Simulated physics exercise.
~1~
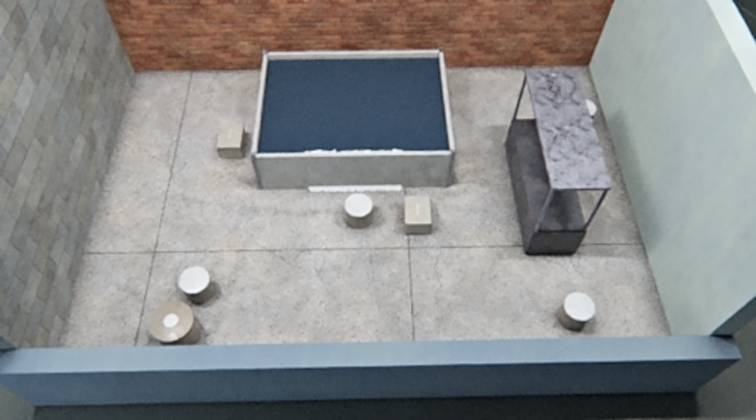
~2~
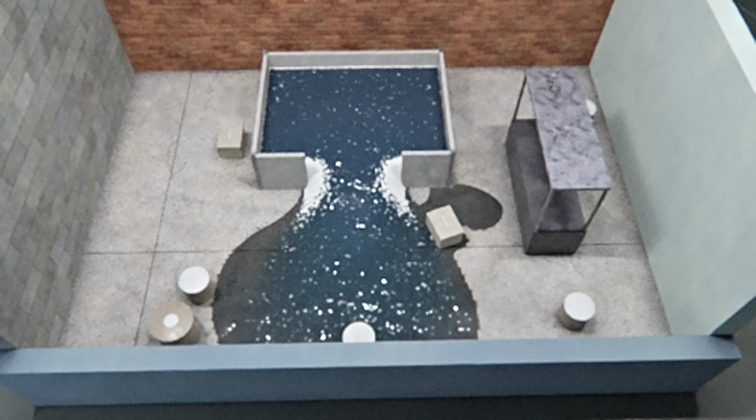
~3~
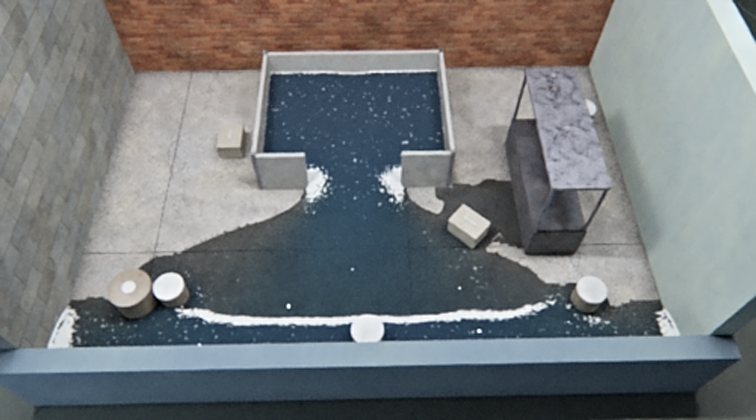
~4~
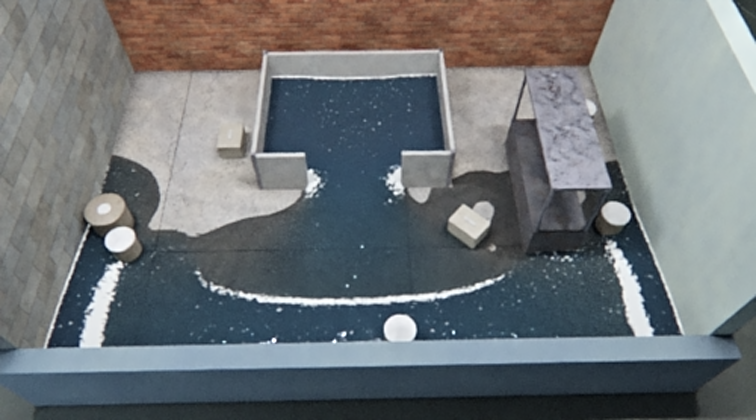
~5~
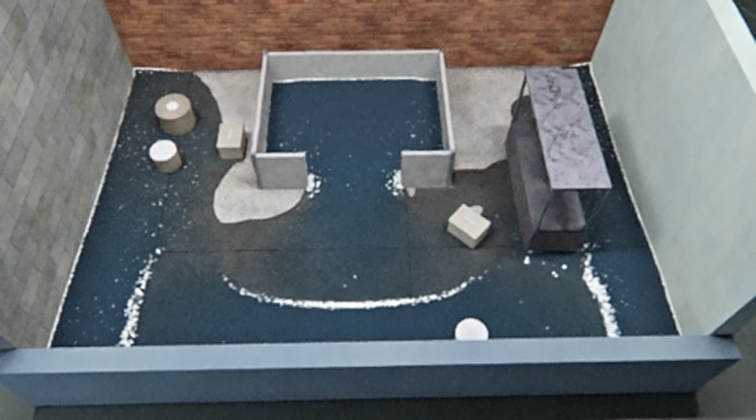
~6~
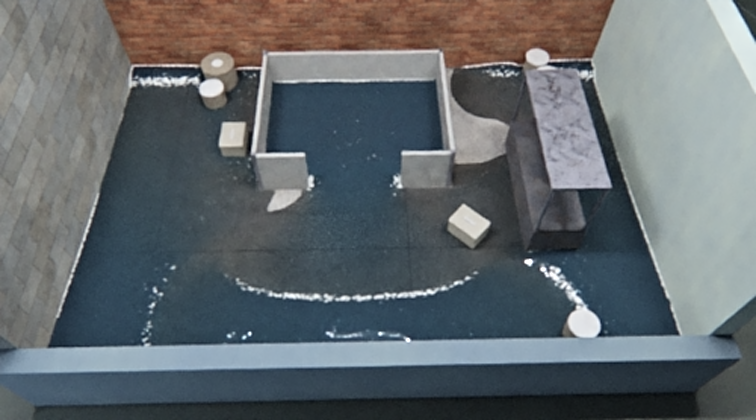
The video shows a walled tank of dark water in a brick-backed hall; part of its front wall gives way, and water spreads across the floor, carrying several round pails and tubs toward the edges and far wall, leaving most of the floor flooded around a standing shelf.
